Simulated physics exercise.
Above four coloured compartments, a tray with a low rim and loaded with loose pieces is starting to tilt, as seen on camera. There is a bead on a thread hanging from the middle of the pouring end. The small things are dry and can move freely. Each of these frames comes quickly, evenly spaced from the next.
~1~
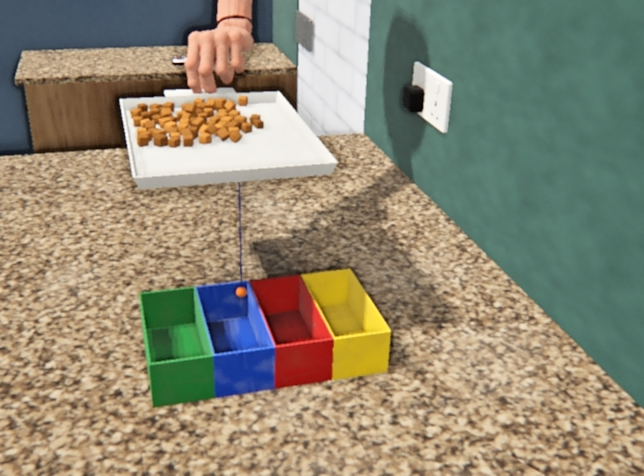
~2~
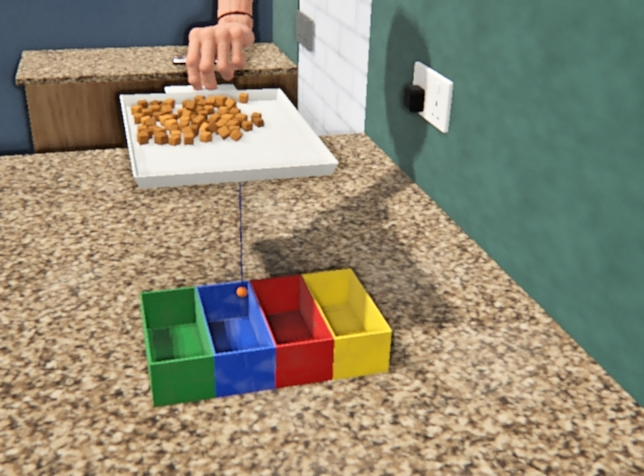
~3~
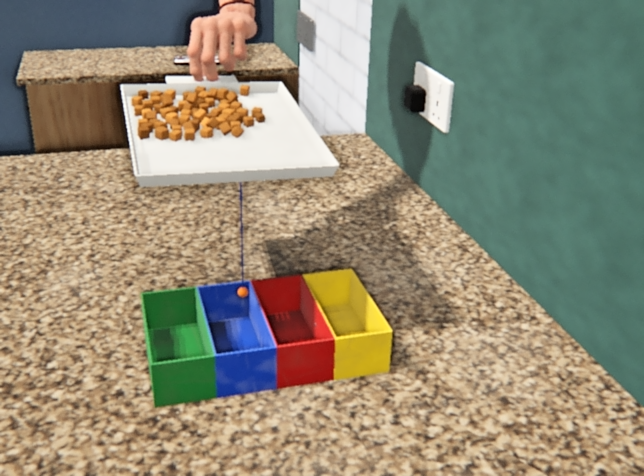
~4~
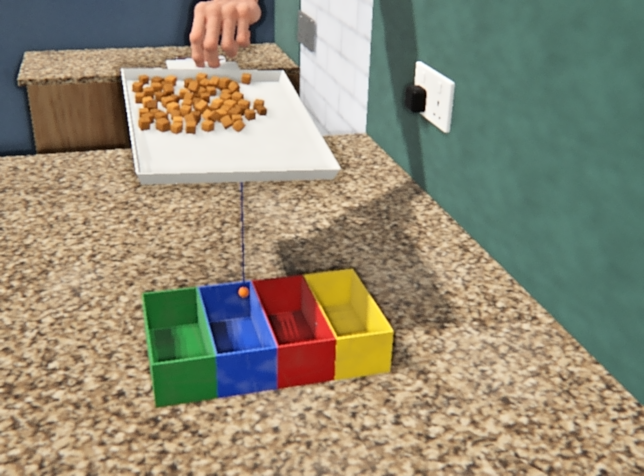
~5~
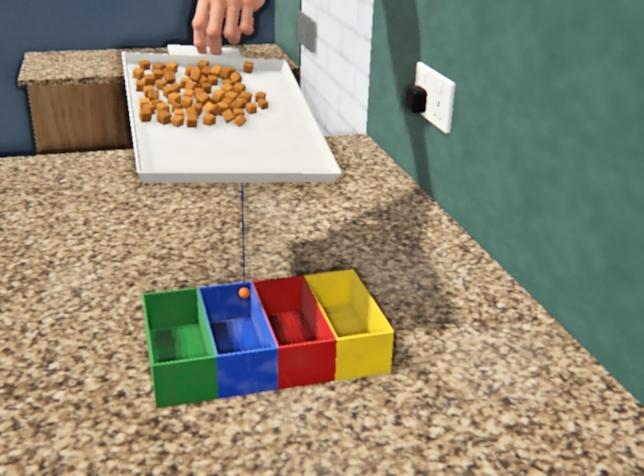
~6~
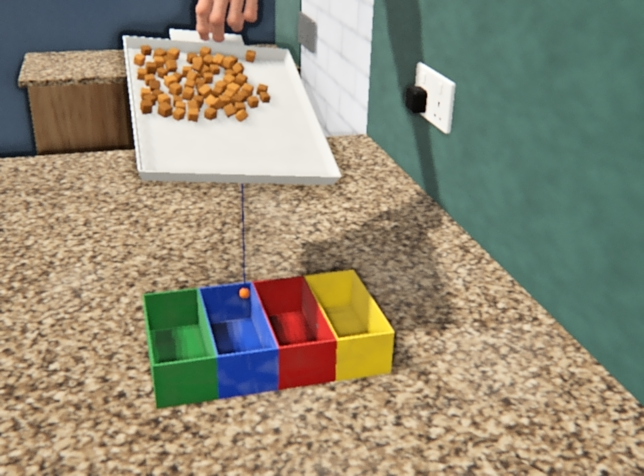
A hand gradually raises the back of a white tray of brown cubes above coloured compartments.
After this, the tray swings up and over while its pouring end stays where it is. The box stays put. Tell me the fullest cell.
It is the yellow one.
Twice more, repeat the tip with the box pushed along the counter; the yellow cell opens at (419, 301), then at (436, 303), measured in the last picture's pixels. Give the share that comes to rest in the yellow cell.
About 0 per cent first, then about 0 per cent.
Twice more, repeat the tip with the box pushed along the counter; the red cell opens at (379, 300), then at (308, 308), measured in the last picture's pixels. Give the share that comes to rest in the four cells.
Estimates in order: 70 percent, 70 percent.
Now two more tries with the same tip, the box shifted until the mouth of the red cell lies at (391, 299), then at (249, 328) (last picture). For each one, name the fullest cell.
The answer is the cell in blue for the first try and yellow for the second.
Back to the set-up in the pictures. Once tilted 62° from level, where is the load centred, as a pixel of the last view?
Near (300, 168).
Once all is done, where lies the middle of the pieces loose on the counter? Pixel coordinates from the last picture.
The middle lies near (475, 464).
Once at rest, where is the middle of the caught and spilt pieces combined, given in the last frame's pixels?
Near (342, 352).
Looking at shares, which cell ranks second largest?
That is the red cell.
Just after the last frame, tray tipped steeply; the larger part on the tray; roughly a quarter falling or outside the box.
A moment on, tray tipped past a quarter turn; about a tenth on the tray; roughly a quarter in the yellow cell; about a tenth in the red cell; about a tenth in the blue cell; roughly half falling or outside the box.
Further on, tray tipped past a quarter turn; roughly a third in the yellow cell; roughly a quarter in the red cell; about a tenth in the blue cell; roughly a third falling or outside the box.
When it is over, tray tipped past a quarter turn; roughly a third in the yellow cell; roughly a quarter in the red cell; about a tenth in the blue cell; not one in the green cell; roughly a third outside the box.
